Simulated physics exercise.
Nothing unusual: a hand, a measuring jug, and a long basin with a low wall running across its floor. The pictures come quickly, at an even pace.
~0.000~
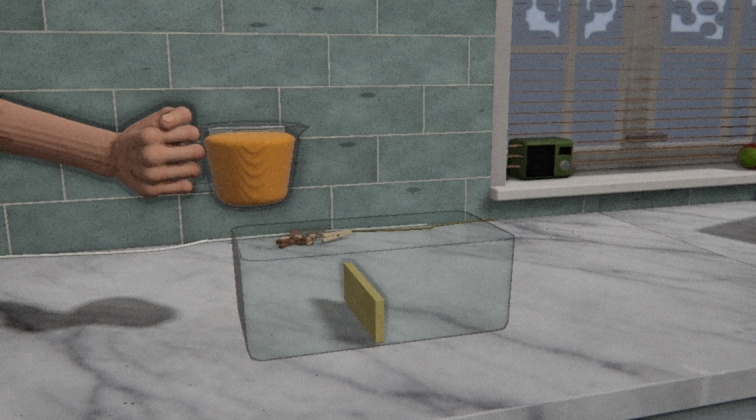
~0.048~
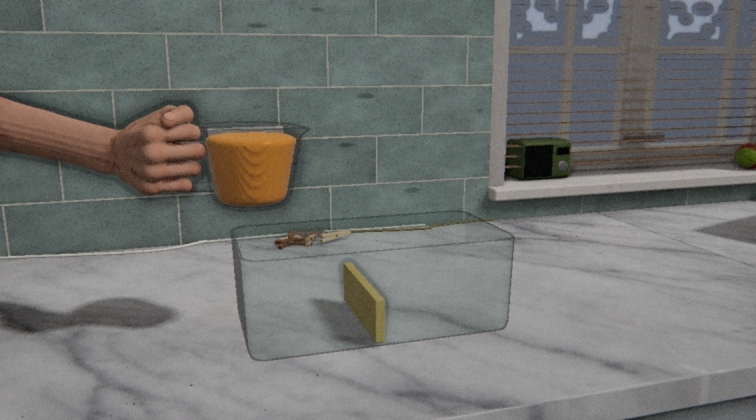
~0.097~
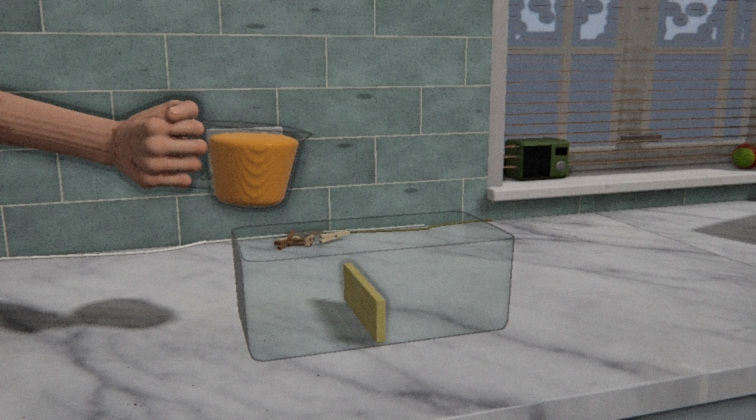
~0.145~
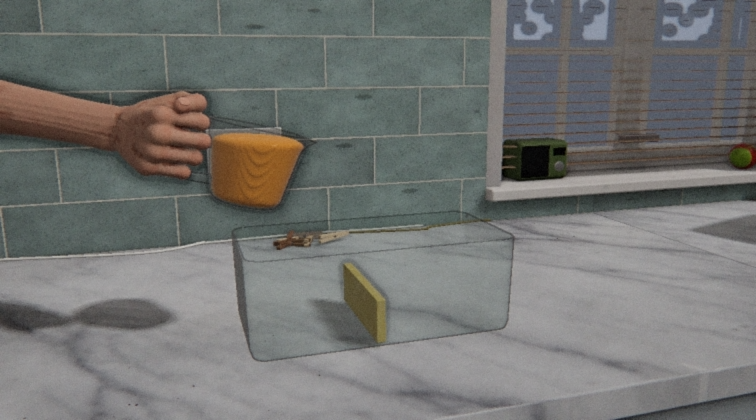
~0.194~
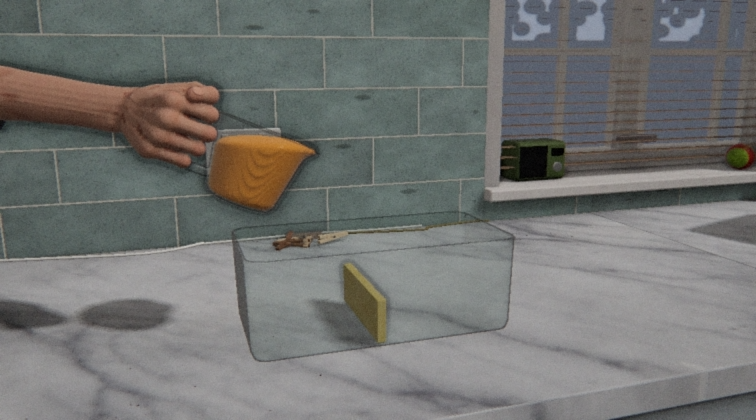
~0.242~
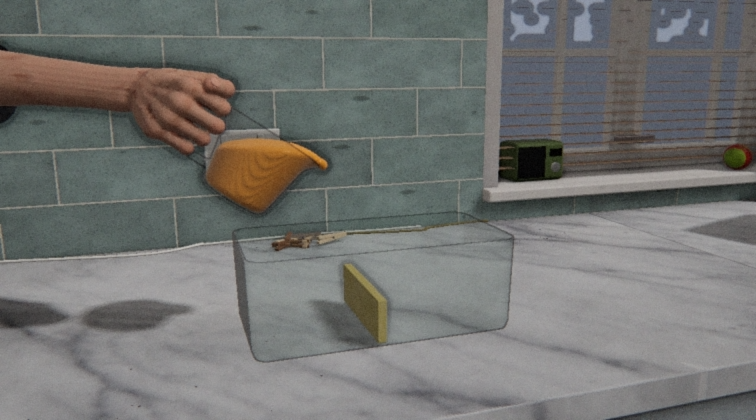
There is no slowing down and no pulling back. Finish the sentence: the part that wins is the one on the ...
... left.
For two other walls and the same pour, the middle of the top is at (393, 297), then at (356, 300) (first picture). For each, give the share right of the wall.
Roughly 15 per cent first and roughly 35 per cent second.
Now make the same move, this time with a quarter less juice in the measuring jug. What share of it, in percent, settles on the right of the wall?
It works out near 5 percent.
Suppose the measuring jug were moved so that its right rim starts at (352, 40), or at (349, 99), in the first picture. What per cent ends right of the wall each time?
It comes out at around 90 percent and then around 75 percent.
By 0.51 s the tilt is 101° and 30 per cent is still to pour, 43 is left of the wall and 8 right of it.
By 0.71 s the tilt is 112° and 2 per cent is still to pour, 86 is left of the wall and 8 right of it.
By 0.92 s the tilt is 112° and 0 per cent is still to pour, 87 is left of the wall and 11 right of it.
By 1.14 s the tilt is 112° and 0 per cent is still to pour, 87 is left of the wall and 11 right of it.
At rest 87 per cent lies left of the wall, 11 right of it and 2 outside.
